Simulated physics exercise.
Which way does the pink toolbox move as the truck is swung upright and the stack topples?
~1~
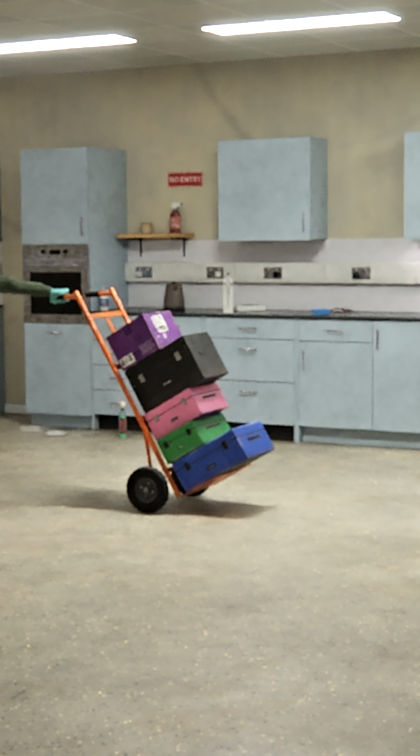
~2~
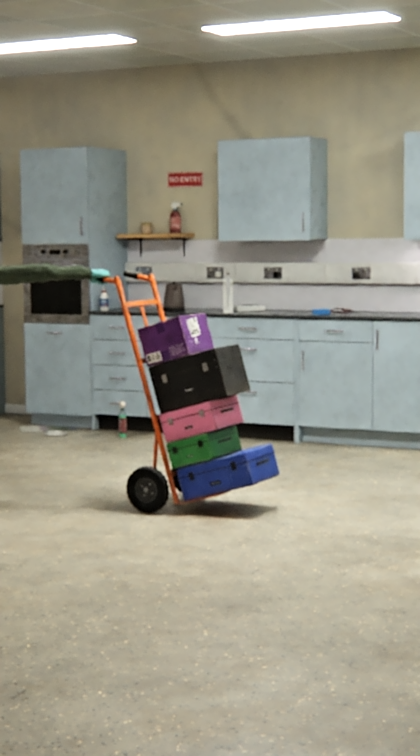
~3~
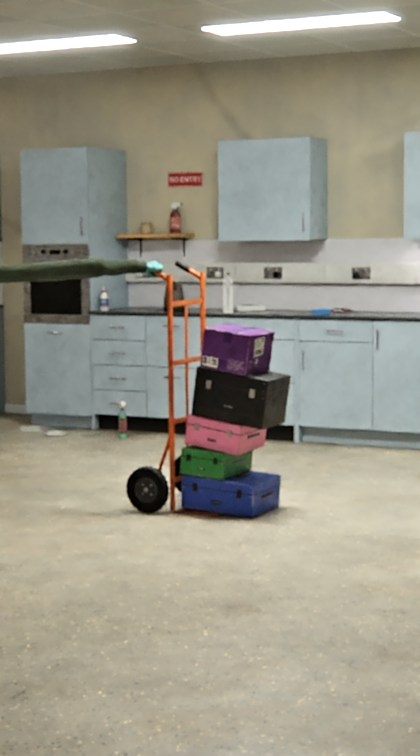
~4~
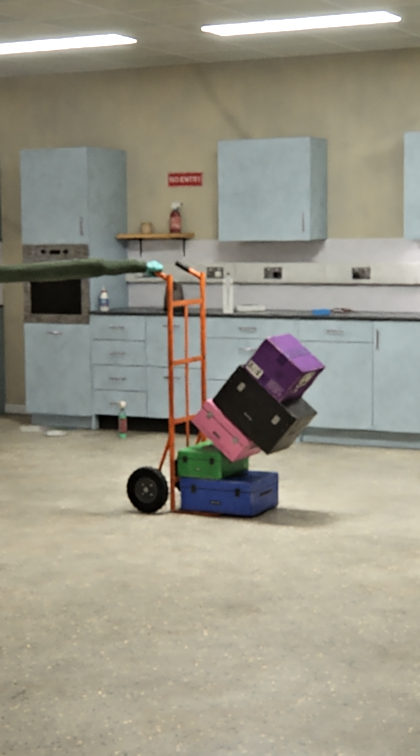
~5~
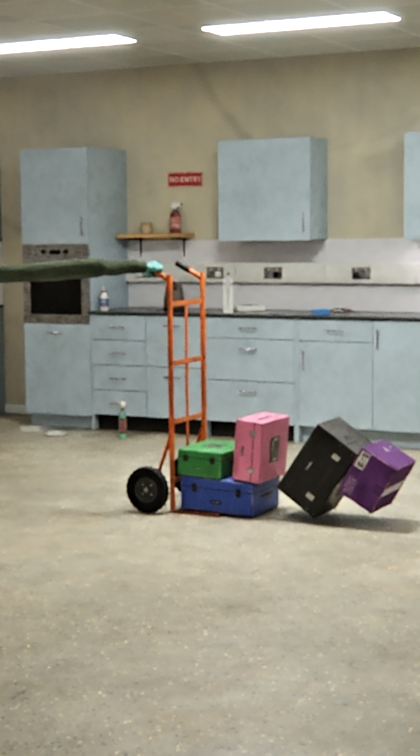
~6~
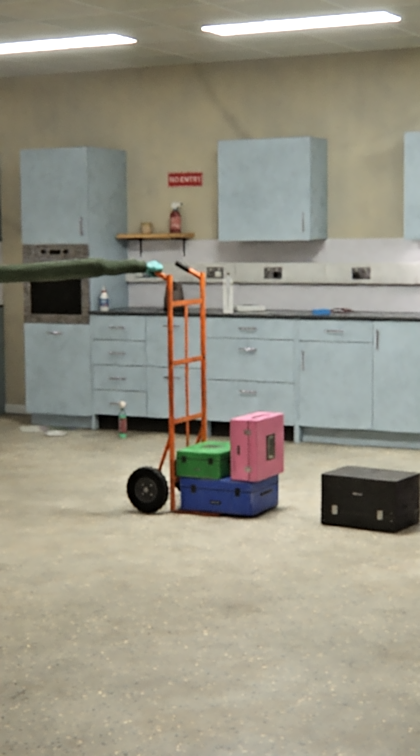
The pink toolbox moves to the right, tipping over onto its side on top of the blue toolbox.
